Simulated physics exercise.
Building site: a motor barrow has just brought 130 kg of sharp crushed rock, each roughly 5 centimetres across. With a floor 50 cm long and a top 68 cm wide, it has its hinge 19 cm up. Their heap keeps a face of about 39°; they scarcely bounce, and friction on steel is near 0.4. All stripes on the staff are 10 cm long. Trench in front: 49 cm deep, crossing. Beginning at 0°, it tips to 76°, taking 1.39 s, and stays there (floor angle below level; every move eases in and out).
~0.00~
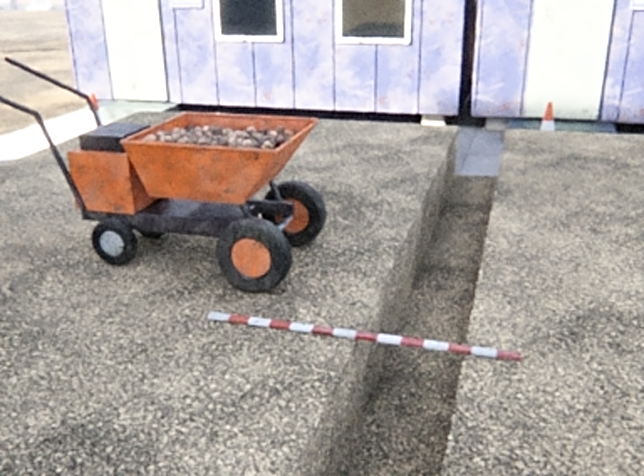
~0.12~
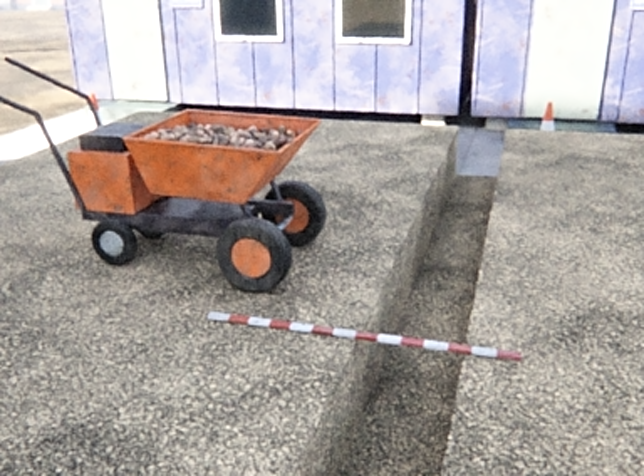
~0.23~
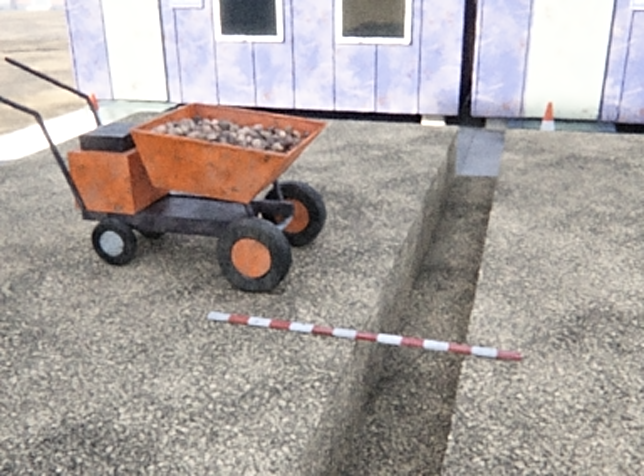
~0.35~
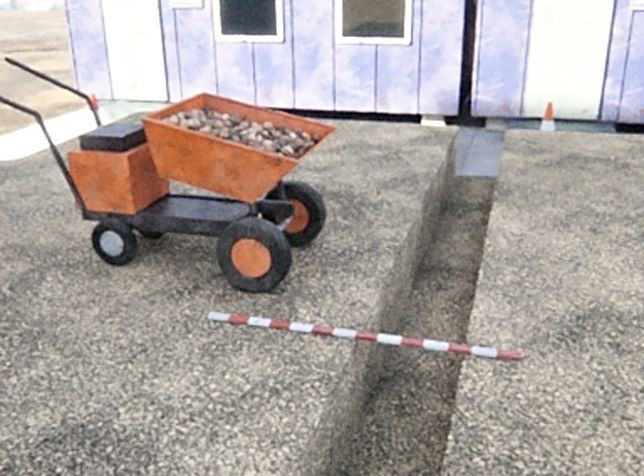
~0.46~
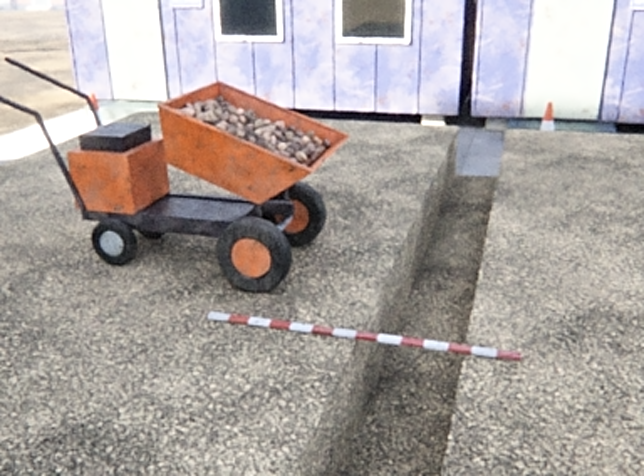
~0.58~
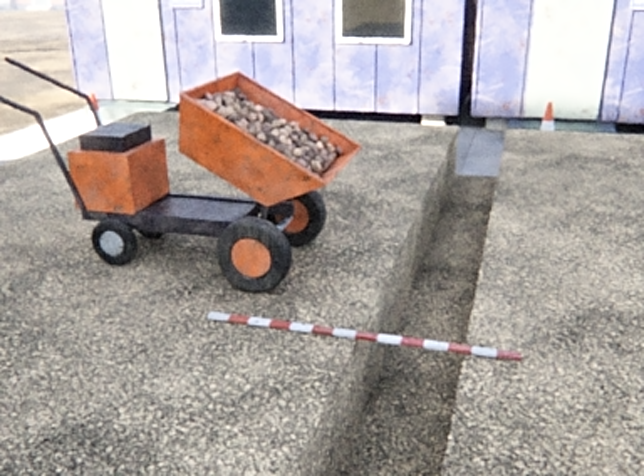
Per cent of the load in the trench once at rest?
About 100 %.
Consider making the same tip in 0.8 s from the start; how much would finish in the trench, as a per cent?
About 100 percent, I'd say.
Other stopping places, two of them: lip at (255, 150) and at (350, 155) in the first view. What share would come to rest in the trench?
That gives roughly 80 per cent and roughly 65 per cent.
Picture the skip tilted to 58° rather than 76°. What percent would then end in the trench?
Around 20 per cent would finish in the trench.
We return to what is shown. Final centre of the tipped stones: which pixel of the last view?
Their middle ends up near (426, 351).
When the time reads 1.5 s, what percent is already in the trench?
Close to 35 per cent at that time.
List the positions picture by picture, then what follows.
The skip is at 0°, its lip at (275, 152); the top of the load is at (213, 132), in the first frame.
Lip at (278, 153), floor tilted 2°, highest stones at (207, 130); the stones move at 0.2 m/s on average, in the second frame.
Lip at (286, 156), floor tilted 6°, highest stones at (210, 125); the stones move at 0.4 m/s on average, in the third frame.
The skip is at 12°, its lip at (298, 162); the top of the load is at (203, 117); the stones move at 0.6 m/s on average, in the fourth frame.
The skip is at 20°, its lip at (312, 171); the top of the load is at (212, 106); the stones move at 0.7 m/s on average, in the fifth frame.
Lip at (326, 184), floor tilted 29°, highest stones at (228, 96); the stones move at 0.7 m/s on average, in the sixth frame.
After 1.0 s the floor is at 64°; 99 % in the skip, 1 % short of the trench; the foremost stones are at (369, 237).
After 1.5 s the floor is at 76°; 65 % in the skip, 1 % short of the trench, 34 % in the trench; the foremost stones are at (464, 372).
After 1.8 s the floor is at 76°; 32 % in the skip, 1 % short of the trench, 67 % in the trench; the foremost stones are at (466, 362).
After 3.8 s the floor is at 76°; 0 % in the skip, 100 % in the trench; the foremost stones are at (462, 386).
